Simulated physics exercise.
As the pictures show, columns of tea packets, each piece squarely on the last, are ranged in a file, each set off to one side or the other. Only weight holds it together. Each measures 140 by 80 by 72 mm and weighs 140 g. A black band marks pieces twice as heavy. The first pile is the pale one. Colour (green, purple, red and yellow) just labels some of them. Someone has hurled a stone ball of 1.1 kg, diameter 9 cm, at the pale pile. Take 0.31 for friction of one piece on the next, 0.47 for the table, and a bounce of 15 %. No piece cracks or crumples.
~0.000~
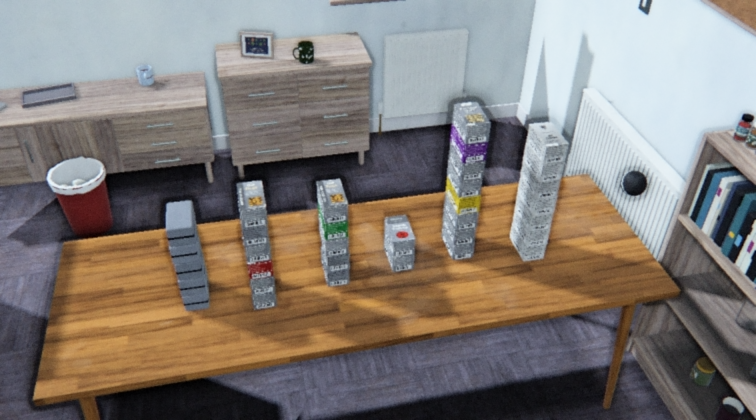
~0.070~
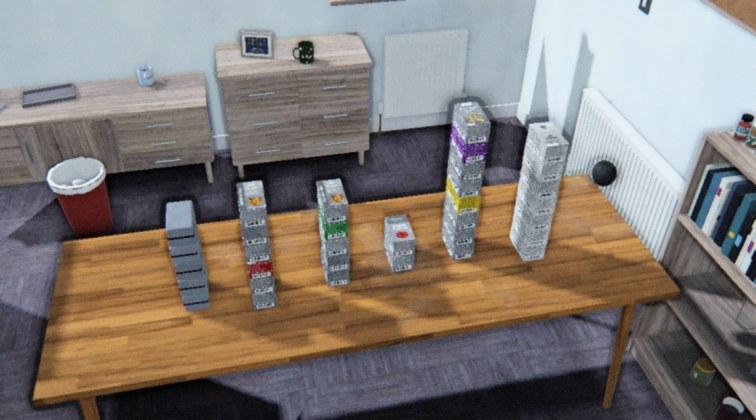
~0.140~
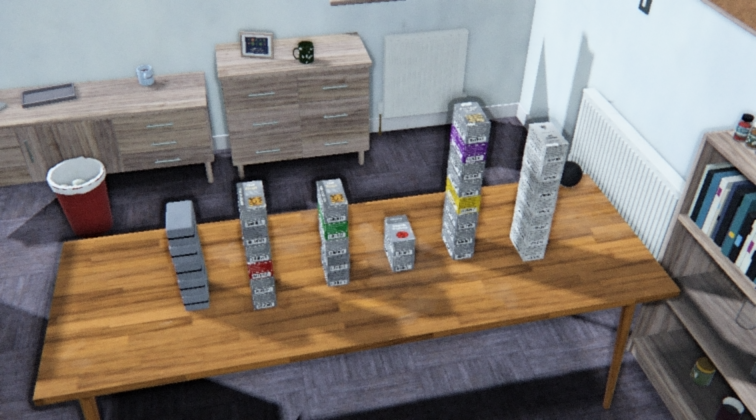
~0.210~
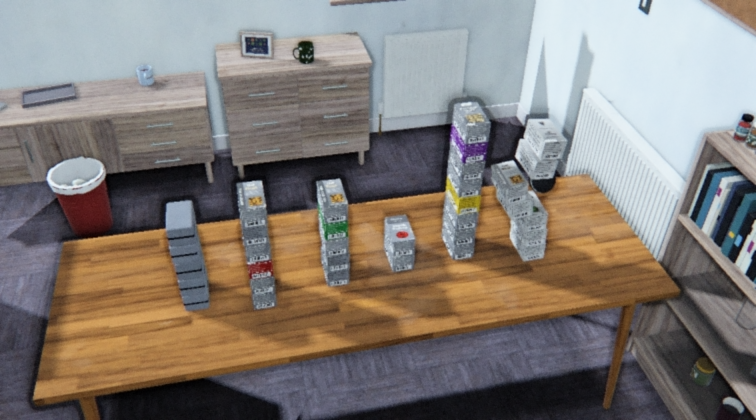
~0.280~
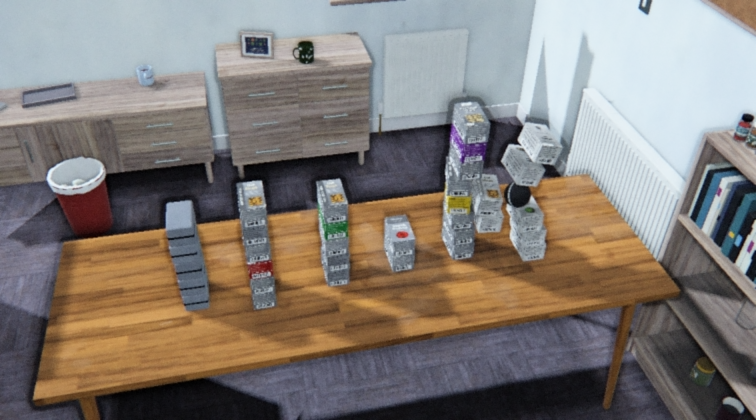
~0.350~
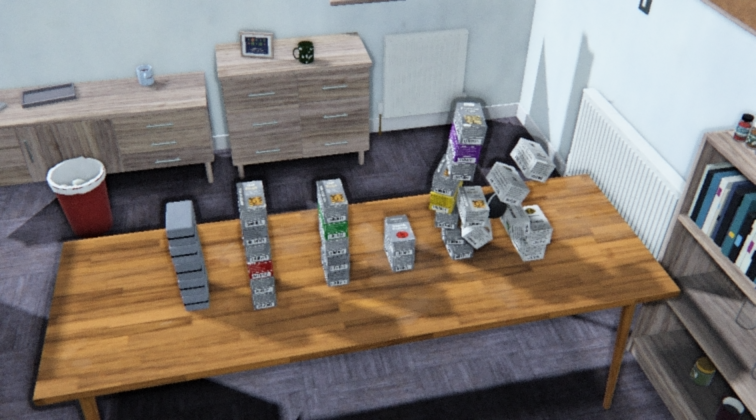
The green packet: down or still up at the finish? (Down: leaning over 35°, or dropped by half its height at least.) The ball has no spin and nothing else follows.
The green packet stays up.
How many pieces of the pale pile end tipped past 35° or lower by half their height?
5 pale pieces.
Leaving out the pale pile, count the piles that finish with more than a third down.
1 of them.
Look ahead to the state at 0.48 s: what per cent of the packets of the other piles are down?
By then 0 per cent.
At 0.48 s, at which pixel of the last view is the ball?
At about (467, 242).
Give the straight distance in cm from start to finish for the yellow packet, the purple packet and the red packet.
Yellow 50, purple 42, red 0.
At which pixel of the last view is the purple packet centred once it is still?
Near (463, 256).
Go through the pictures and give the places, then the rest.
In the first picture (places mark the middle of the side facing us), ball (634, 184) 29 cm from contact, 2.3 m/s; green packet (337, 231); yellow packet (469, 206); red packet (261, 270); the rest undisturbed.
Ball (603, 173) 16 cm from contact, 2.0 m/s; green packet (337, 231), in the second picture.
Ball (568, 174) 19 mm from contact, 1.9 m/s; green packet (337, 231), in the third picture.
Ball (542, 180) after contact, 1.2 m/s; green packet (337, 231); the rest undisturbed, in the fourth picture.
Ball (518, 194) after contact, 1.6 m/s; green packet (337, 231); yellow packet (459, 206) shifted 18 mm; 3 disturbed, none down, in the fifth picture.
Ball (493, 206) after contact, 1.0 m/s; green packet (337, 231); yellow packet (441, 204) shifted 58 mm; purple packet (468, 155) leaning 5°; 7 disturbed, none down, in the sixth picture.
After 0.48 s, 5 of the pale pile down; none of the 26 other packets down, 9 disturbed; green packet unmoved; purple packet leaning 34°, 29 mm lower.
After 0.80 s, 5 of the pale pile down; 7 of the 26 other packets down; green packet unmoved; purple packet on its side.
At rest (1.9 s), 5 of the pale pile down; 7 of the 26 other packets down; green packet unmoved; yellow packet on its side; purple packet on its side. As the last picture would show them, middles, green packet near (333, 218), yellow packet near (348, 211).
